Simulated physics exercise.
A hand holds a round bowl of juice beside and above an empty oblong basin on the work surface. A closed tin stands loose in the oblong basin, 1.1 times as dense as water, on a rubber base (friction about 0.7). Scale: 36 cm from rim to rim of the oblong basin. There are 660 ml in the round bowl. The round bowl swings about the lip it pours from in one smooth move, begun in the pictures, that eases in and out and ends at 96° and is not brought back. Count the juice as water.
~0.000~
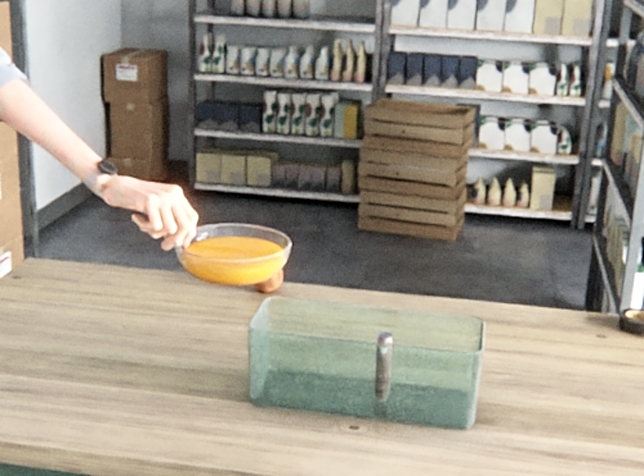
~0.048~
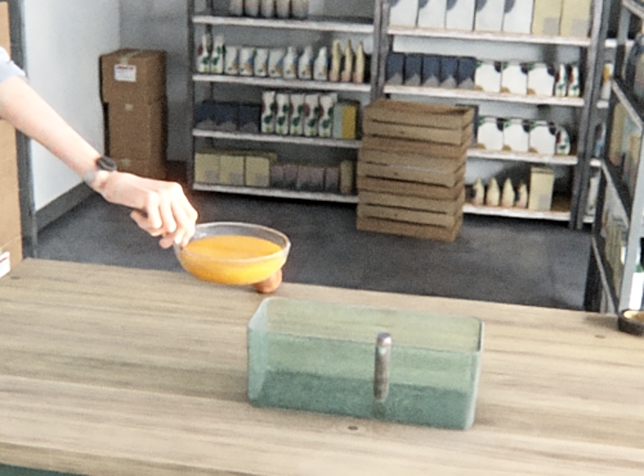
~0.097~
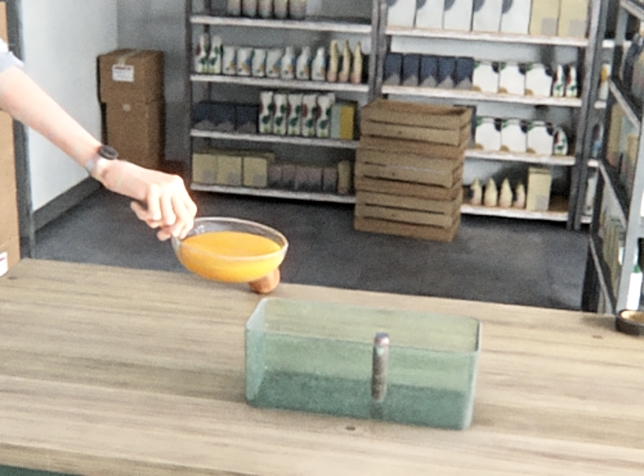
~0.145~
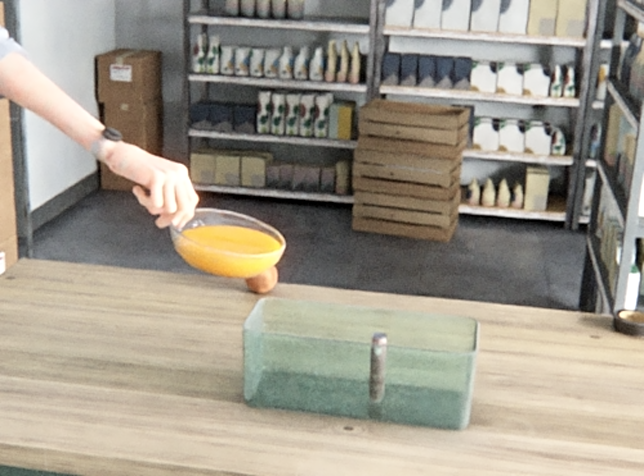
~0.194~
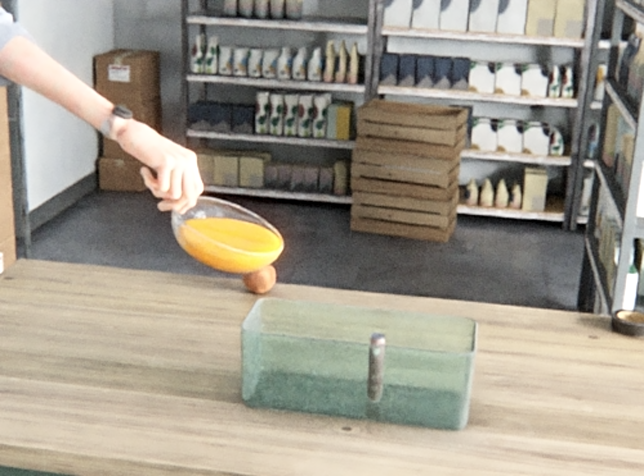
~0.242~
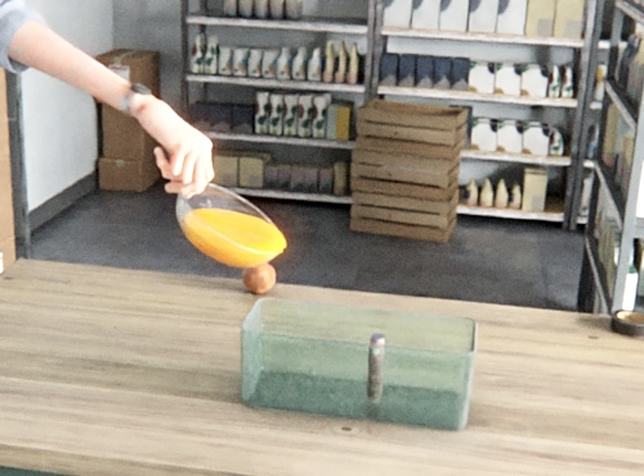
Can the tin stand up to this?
It topples.
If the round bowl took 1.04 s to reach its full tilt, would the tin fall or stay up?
The tin keeps standing.
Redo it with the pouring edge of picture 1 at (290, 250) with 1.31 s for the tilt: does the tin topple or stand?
Then it keeps standing.
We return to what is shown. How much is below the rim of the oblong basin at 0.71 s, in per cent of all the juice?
Some 96 per cent.
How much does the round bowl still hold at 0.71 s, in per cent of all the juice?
Some 0 per cent.
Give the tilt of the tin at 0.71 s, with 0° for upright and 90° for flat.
About 15°.
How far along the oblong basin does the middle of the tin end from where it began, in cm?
About 2.0 cm.
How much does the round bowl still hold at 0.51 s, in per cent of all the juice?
About 14 per cent.
Then, 0.51 s in, the tilt is 87° and 13 per cent is still to pour; the tin stands where it began.
Then, 0.71 s in, the tilt is 96° and 0 per cent is still to pour; the tin leans 15°.
Then, 0.92 s in, the tilt is 96° and 0 per cent is still to pour; the tin leans 18°.
Then, 1.14 s in, the tilt is 96° and 0 per cent is still to pour; the tin lies on its side.
Finally, the tin lies on its side.
